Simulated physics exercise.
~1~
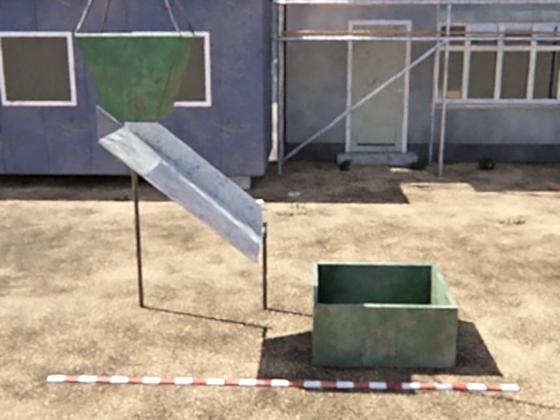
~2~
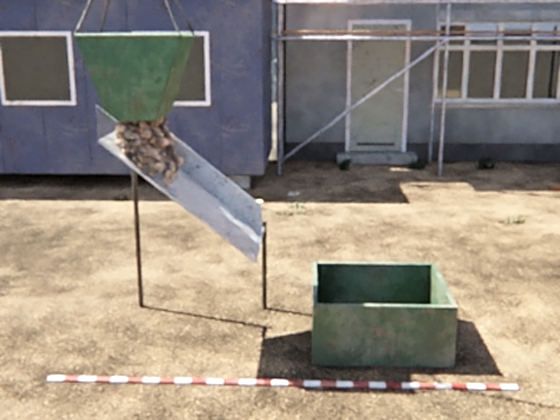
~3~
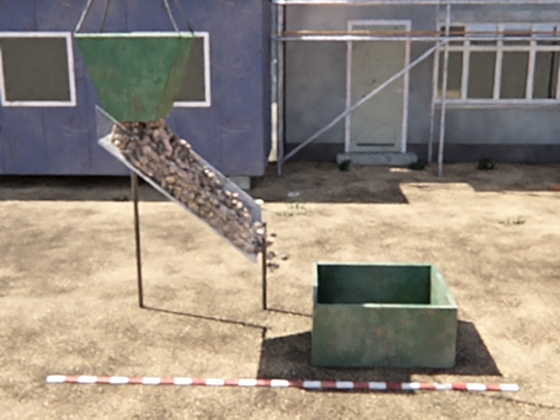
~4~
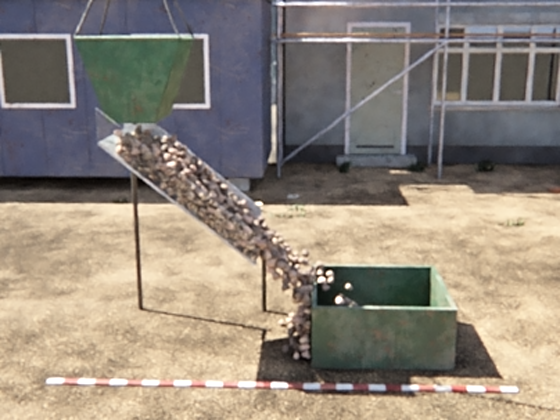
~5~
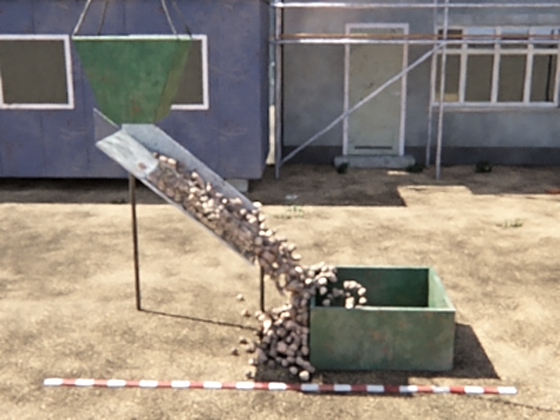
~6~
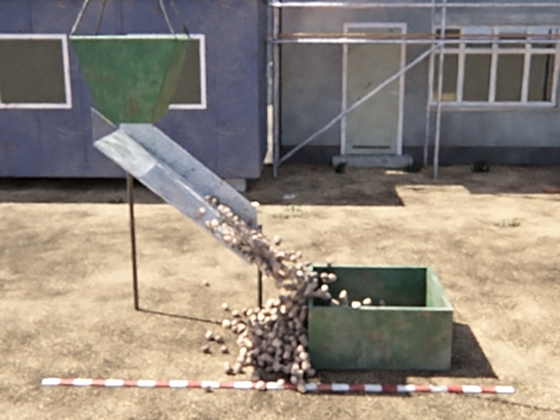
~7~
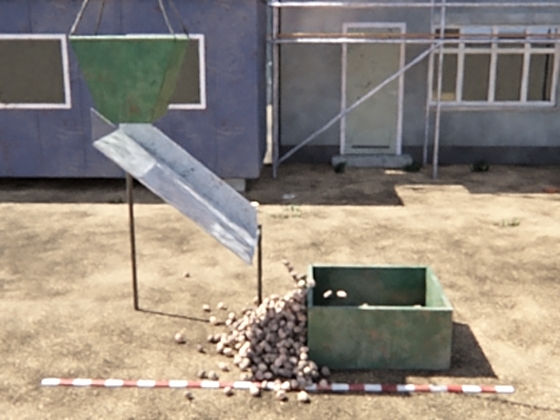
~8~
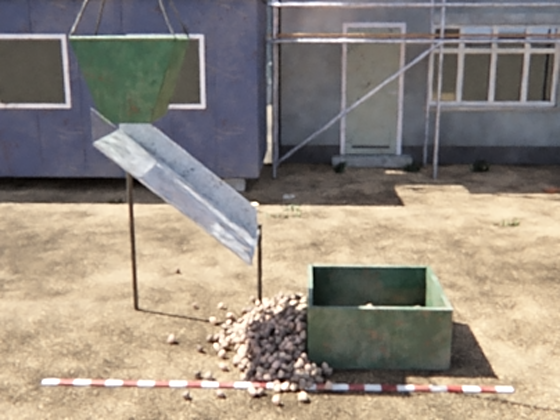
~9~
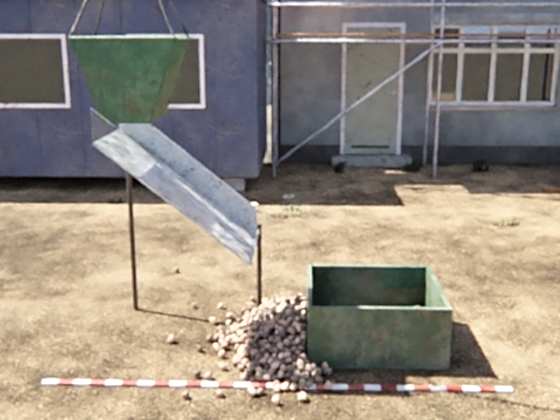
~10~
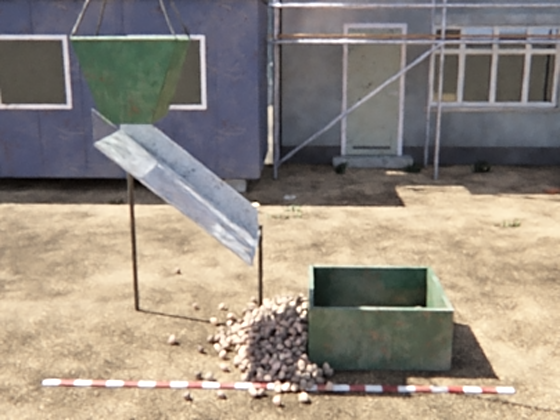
The footage shows a green skip hanging over a fixed sloping metal chute as cobbles pour out, slide down and spill off its lower end toward a green bin. Most land in a heap on the ground left of the bin, while a smaller share drops inside.
